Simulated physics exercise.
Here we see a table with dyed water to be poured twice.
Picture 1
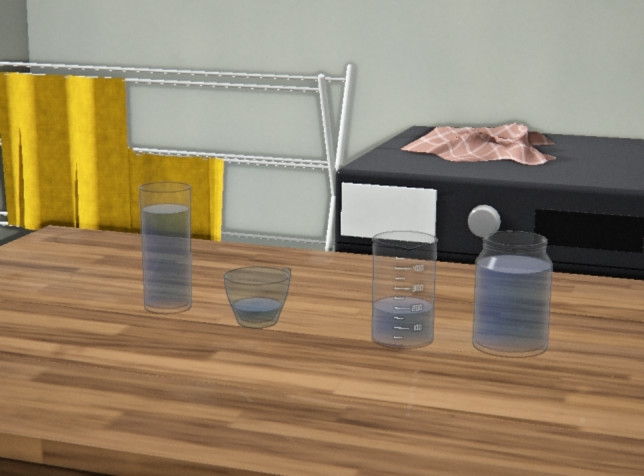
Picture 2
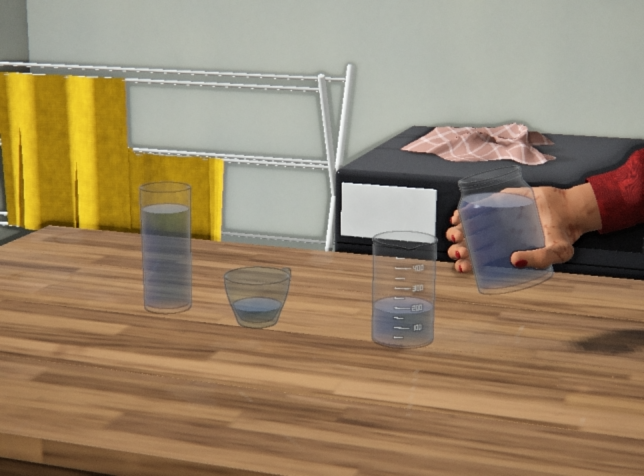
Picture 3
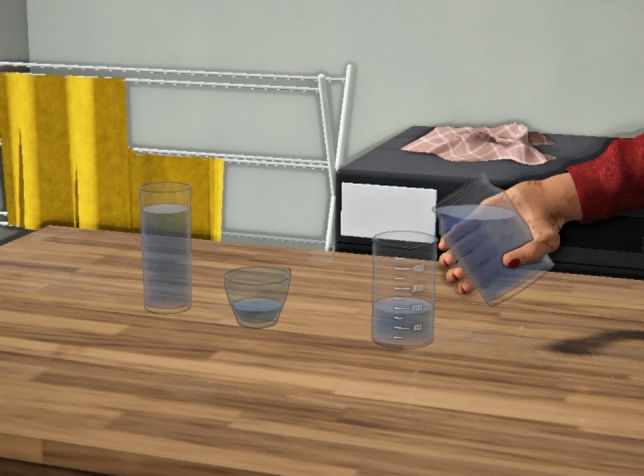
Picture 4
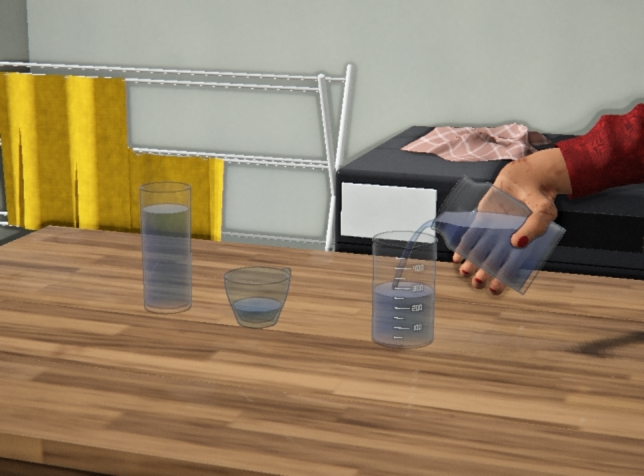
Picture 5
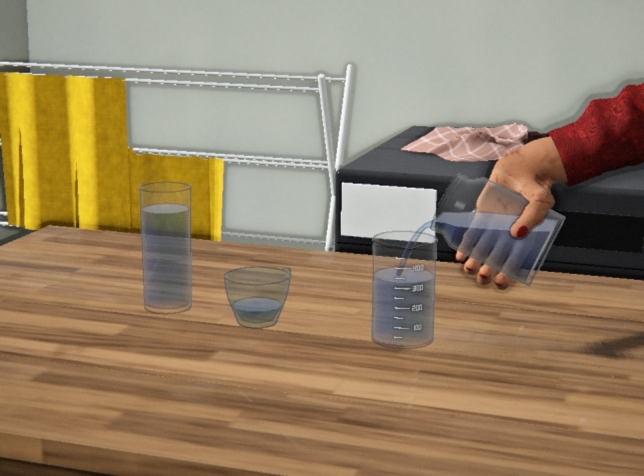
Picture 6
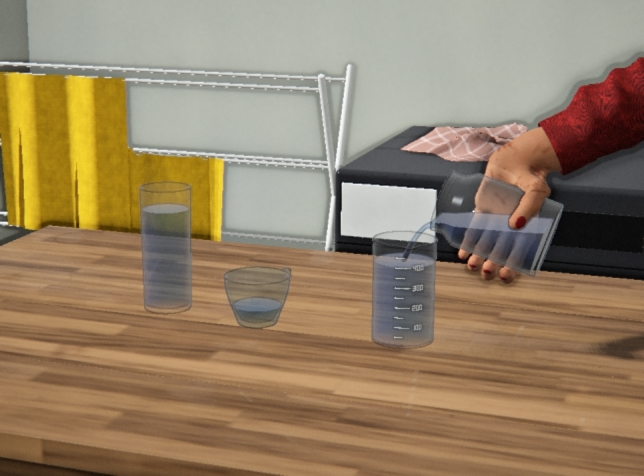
A red-sleeved hand lifting a glass jar from a wooden table, tilting it leftward and pouring bluish liquid into a marked beaker.
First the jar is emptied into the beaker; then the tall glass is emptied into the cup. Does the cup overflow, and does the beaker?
In order: The cup cannot contain it, the beaker cannot contain it.
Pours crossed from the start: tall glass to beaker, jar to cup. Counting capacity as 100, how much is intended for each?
Respectively, 100 and 290 percent of capacity.
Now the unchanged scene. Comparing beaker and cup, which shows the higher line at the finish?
Beaker on the right.
Next, the beaker is full to the brim with a puddle round it.
Finally, the cup is full to the brim with a puddle round it; the beaker is full to the brim with a puddle round it.
